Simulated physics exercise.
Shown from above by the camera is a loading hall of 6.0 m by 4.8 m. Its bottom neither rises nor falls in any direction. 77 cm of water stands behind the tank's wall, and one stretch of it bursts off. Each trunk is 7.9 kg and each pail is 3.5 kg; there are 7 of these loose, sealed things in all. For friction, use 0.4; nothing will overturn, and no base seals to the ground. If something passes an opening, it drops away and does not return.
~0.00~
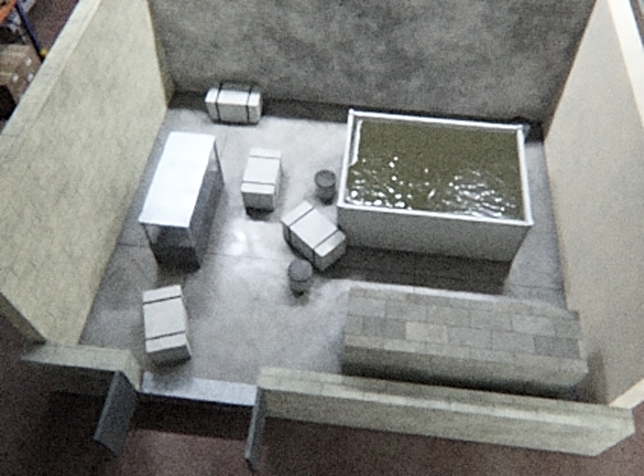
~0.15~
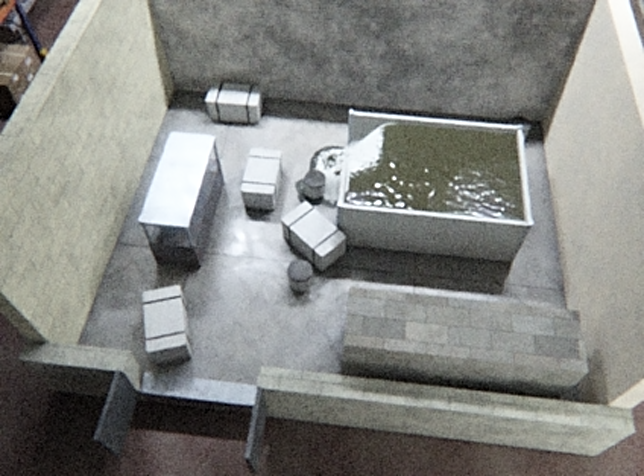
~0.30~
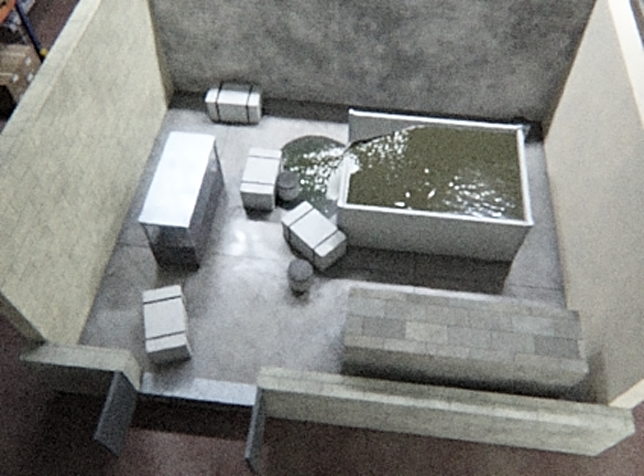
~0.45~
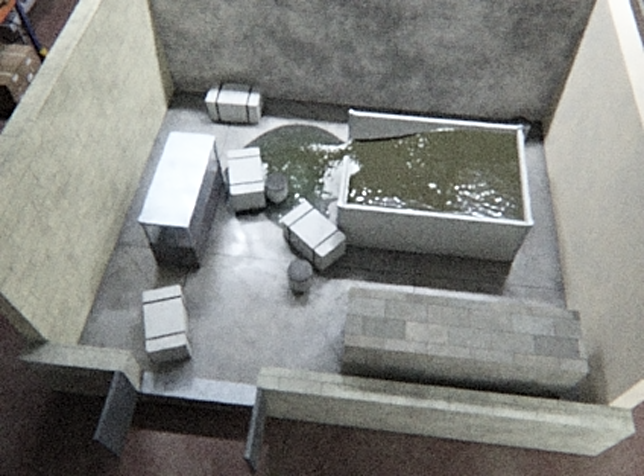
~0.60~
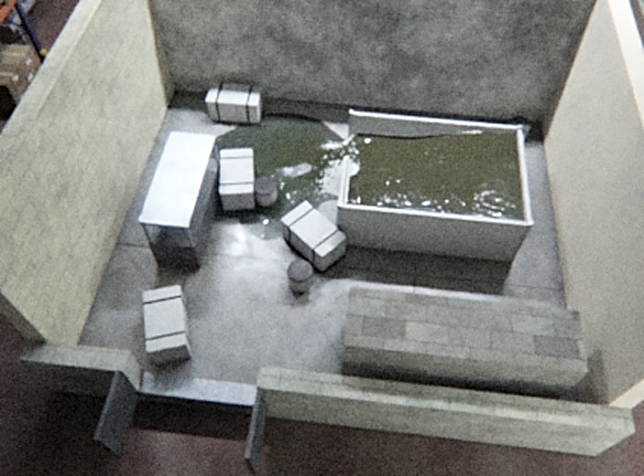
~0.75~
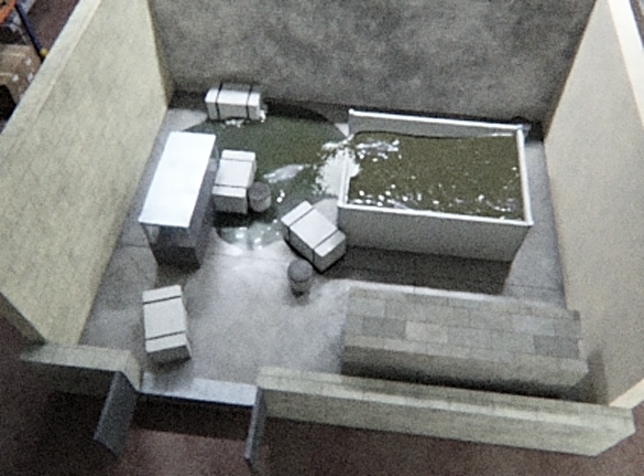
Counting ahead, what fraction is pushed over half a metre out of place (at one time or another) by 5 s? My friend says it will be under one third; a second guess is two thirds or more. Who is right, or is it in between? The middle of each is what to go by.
Neither, it is in between.
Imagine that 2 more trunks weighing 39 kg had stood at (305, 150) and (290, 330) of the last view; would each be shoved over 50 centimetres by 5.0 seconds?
In order: Greater and smaller.
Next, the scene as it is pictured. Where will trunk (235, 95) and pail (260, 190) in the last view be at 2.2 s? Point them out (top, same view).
First one near (181, 78), second near (261, 262).
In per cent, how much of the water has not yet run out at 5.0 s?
I'd say some 94 percent hasn't gone yet.
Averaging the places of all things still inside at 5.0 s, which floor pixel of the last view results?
I'd put it close to (314, 227) in the last view.
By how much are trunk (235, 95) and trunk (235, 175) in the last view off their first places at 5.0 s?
Respectively, 80 cm and 200 cm.
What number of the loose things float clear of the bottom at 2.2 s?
2.
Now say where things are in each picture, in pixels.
In the first picture, a pail at (325, 178), on the bottom; a trunk at (262, 170) rests on the ground; 3.5 m2 under water; 0 of 7 have shifted.
In the second picture, a pail at (315, 178), on the bottom, 15 cm from its start; a trunk at (262, 170) rests on the ground; water covers 4.0 m2; 1 of 7 have shifted.
In the third picture, a pail at (288, 180) rests on the ground, 53 cm from its start; a trunk at (261, 170) rests on the ground; 4.8 m2 under water; 1 of 7 have shifted.
In the fourth picture, a pail at (276, 181) rests on the ground, 70 cm from its start; a trunk at (245, 170), on the bottom, 23 cm from its start; water covers 5.8 m2; 2 of 7 have shifted.
In the fifth picture, a pail at (265, 185) floats, 87 cm from its start; a trunk at (236, 171) rests on the ground, 35 cm from its start; 7.2 m2 under water; 2 of 7 have shifted.
In the sixth picture, a pail at (259, 191), afloat, 96 cm from its start; a trunk at (234, 173) rests on the ground, 39 cm from its start; 8.5 m2 under water; 2 of 7 have shifted.
After 1.1 s 1 of 7 are over 50 cm from their spots; 2 afloat.
After 2.2 s 2 of 7 are over 50 cm from their spots; 2 afloat.
After 3.5 s 3 of 7 are over 50 cm from their spots; 3 afloat.
After 5.0 s 4 of 7 are over 50 cm from their spots, and 4 have been at some point; 2 afloat.
